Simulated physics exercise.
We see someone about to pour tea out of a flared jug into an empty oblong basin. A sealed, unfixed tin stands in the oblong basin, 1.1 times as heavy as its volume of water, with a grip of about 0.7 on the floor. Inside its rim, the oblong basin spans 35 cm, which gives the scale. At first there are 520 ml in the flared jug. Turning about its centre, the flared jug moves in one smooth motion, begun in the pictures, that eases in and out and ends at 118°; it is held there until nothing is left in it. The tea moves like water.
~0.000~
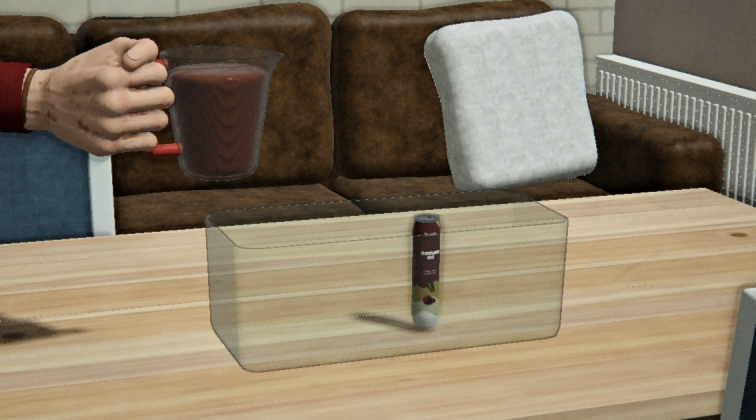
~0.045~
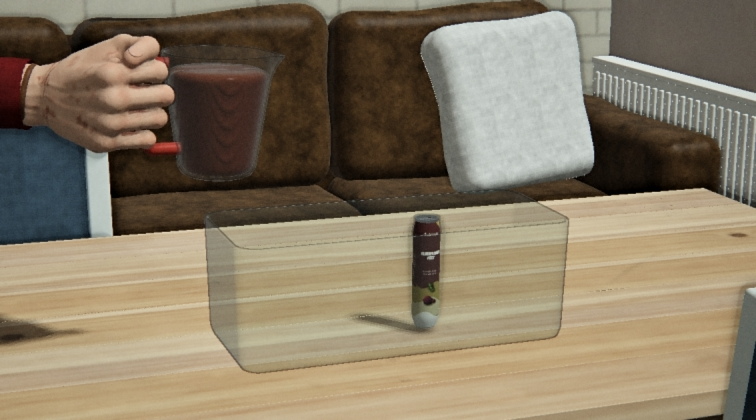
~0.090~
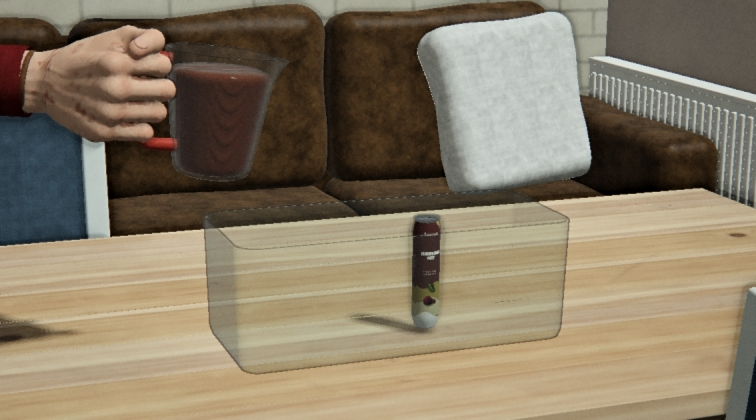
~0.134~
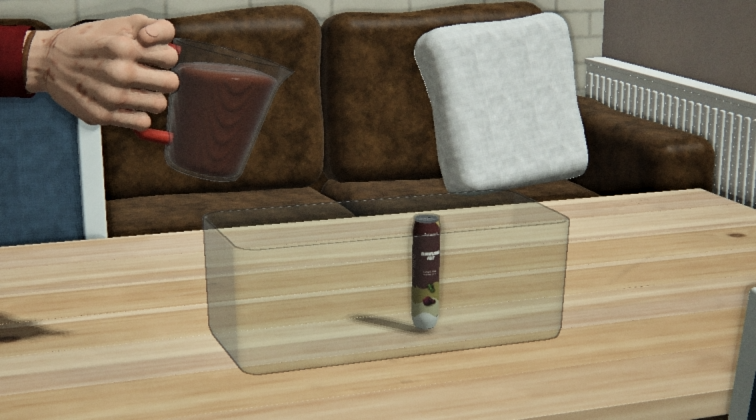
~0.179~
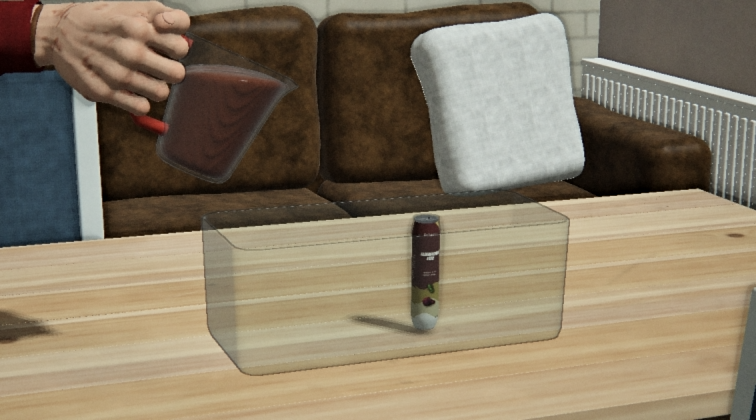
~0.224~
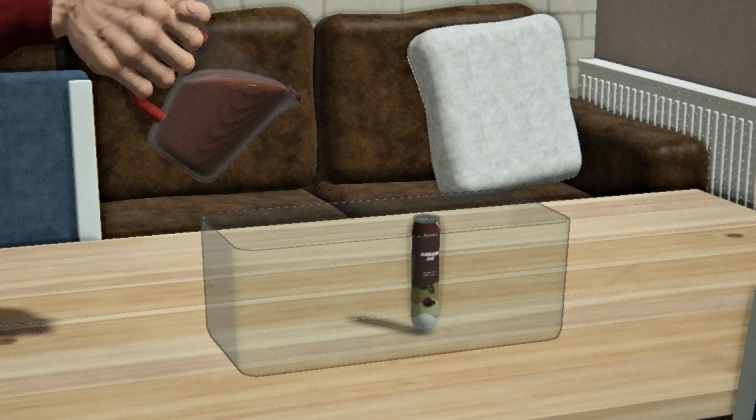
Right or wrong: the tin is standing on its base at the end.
Right, it is standing.
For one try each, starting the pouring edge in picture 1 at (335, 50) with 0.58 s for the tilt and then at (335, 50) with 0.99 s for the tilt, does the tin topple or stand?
In the first try it comes down; in the second it comes down.
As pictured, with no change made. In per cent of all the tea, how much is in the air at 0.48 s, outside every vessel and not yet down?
Close to 22 in a hundred.
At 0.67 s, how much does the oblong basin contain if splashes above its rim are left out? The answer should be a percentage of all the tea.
My estimate is about 94 percent.
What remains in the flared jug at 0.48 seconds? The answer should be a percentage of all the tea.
36 %.
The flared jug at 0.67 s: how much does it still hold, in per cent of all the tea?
Around 2 in a hundred is still there.
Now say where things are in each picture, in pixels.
In the first frame, it leans 0°; its right rim is at (282, 52); the tea meets the walls at (167, 73) and (265, 68); the oblong basin's rim runs from (220, 232) to (540, 206); the tin's top is at (427, 223).
In the second frame, it leans 2°; its right rim is at (284, 54); the tea meets the walls at (168, 71) and (265, 69).
In the third frame, it leans 7°; its right rim is at (288, 60); the tea meets the walls at (170, 69) and (269, 71).
In the fourth frame, it leans 15°; its right rim is at (293, 70); the tea meets the walls at (175, 66) and (274, 75).
In the fifth frame, it leans 26°; its right rim is at (298, 85); the tea meets the walls at (179, 73) and (284, 79).
In the sixth frame, it leans 38°; its right rim is at (300, 103); the tea meets the walls at (173, 93) and (289, 91); 1 per cent is over the edge.
After 0.48 s the tilt is 110° and 37 per cent is still to pour; the tin stands where it began.
After 0.67 s the tilt is 118° and 2 per cent is still to pour; the tin stands where it began.
After 0.87 s the tilt is 118° and 0 per cent is still to pour; the tin stands where it began.
After 1.08 s the tilt is 118° and 0 per cent is still to pour; the tin stands where it began.
In the end the tin stands where it began.
